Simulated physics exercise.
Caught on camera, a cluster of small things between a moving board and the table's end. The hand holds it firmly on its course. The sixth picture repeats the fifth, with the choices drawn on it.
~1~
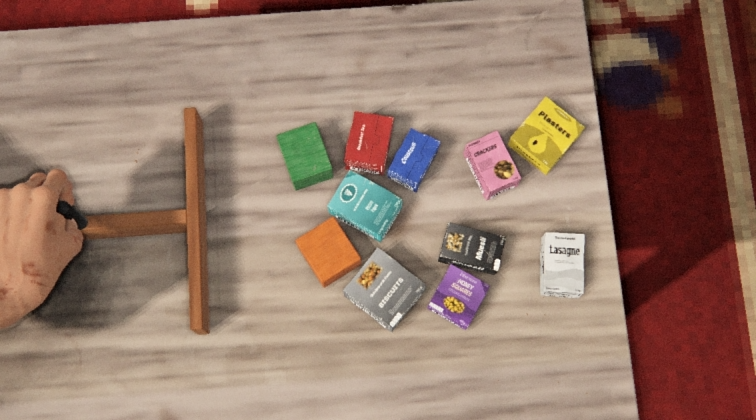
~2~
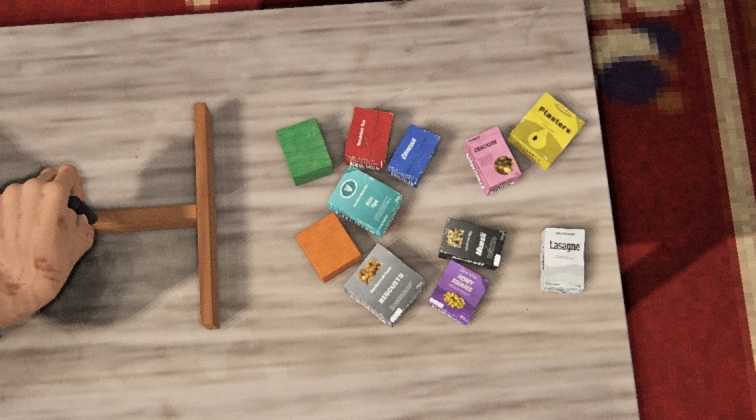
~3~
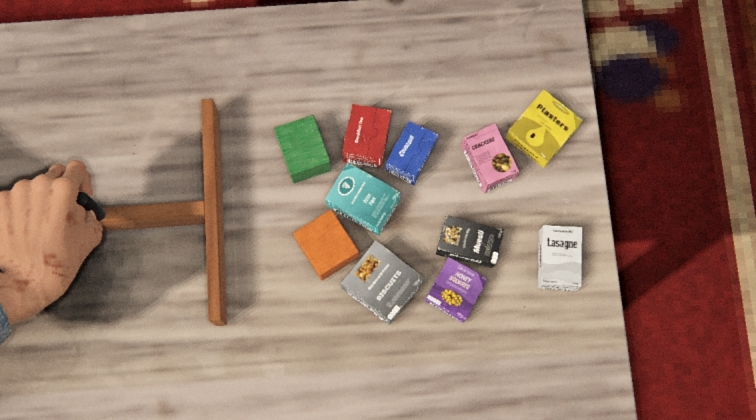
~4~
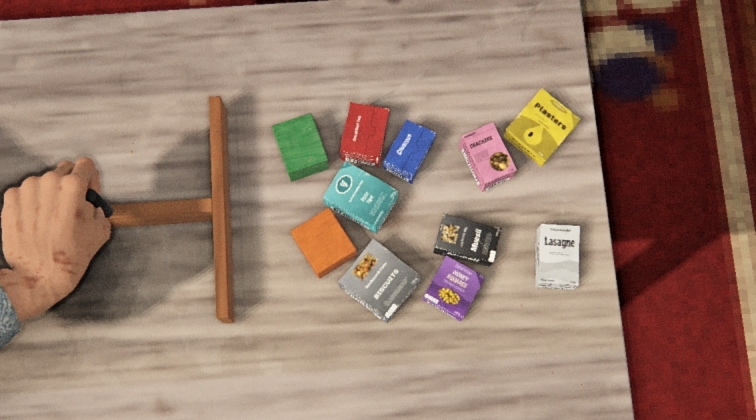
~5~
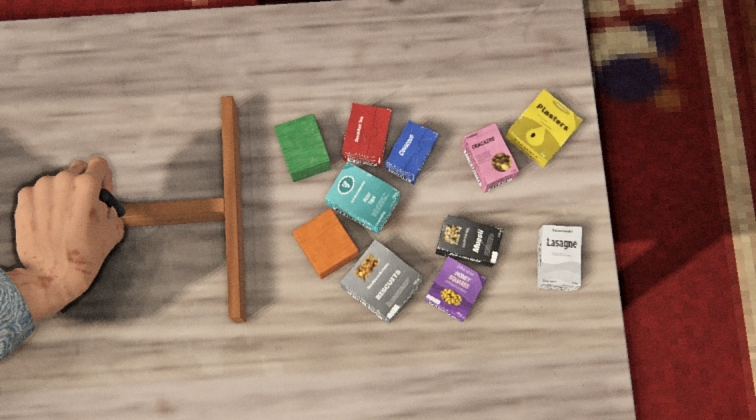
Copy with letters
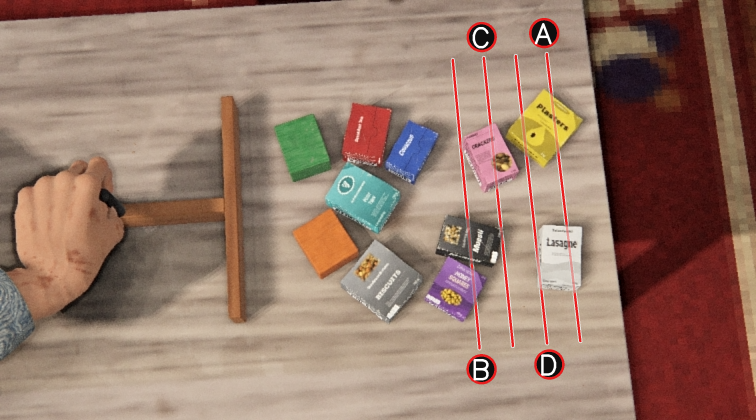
A wooden T-shaped pusher, gripped by a hand at the left, slides slowly and steadily rightward across a pale wood-grain tabletop, seen from above with patterned red carpet beyond its right edge. Green and orange blocks sit nearest the board, with red, blue, turquoise, grey, black, purple, pink, yellow and white packets spread rightward. The gap narrows while the items and view stay practically still.
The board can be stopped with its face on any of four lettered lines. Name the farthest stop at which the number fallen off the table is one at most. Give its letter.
B.
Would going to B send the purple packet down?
No.
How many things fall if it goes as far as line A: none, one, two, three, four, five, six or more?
Six or more.
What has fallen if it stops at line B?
The yellow box.
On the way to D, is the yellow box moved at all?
Yes.
On the copy, A at (563, 193); B at (466, 199); C at (498, 197); D at (531, 195).
On B. First, board (316, 198); purple packet (460, 295); grey packet (395, 289).
Then, board (401, 193); yellow box (584, 123); pink packet (537, 165).
Finally, board (464, 188); yellow box over the edge; white packet (611, 263); one fallen.
By contrast, A drops eight; C drops three; D drops six.
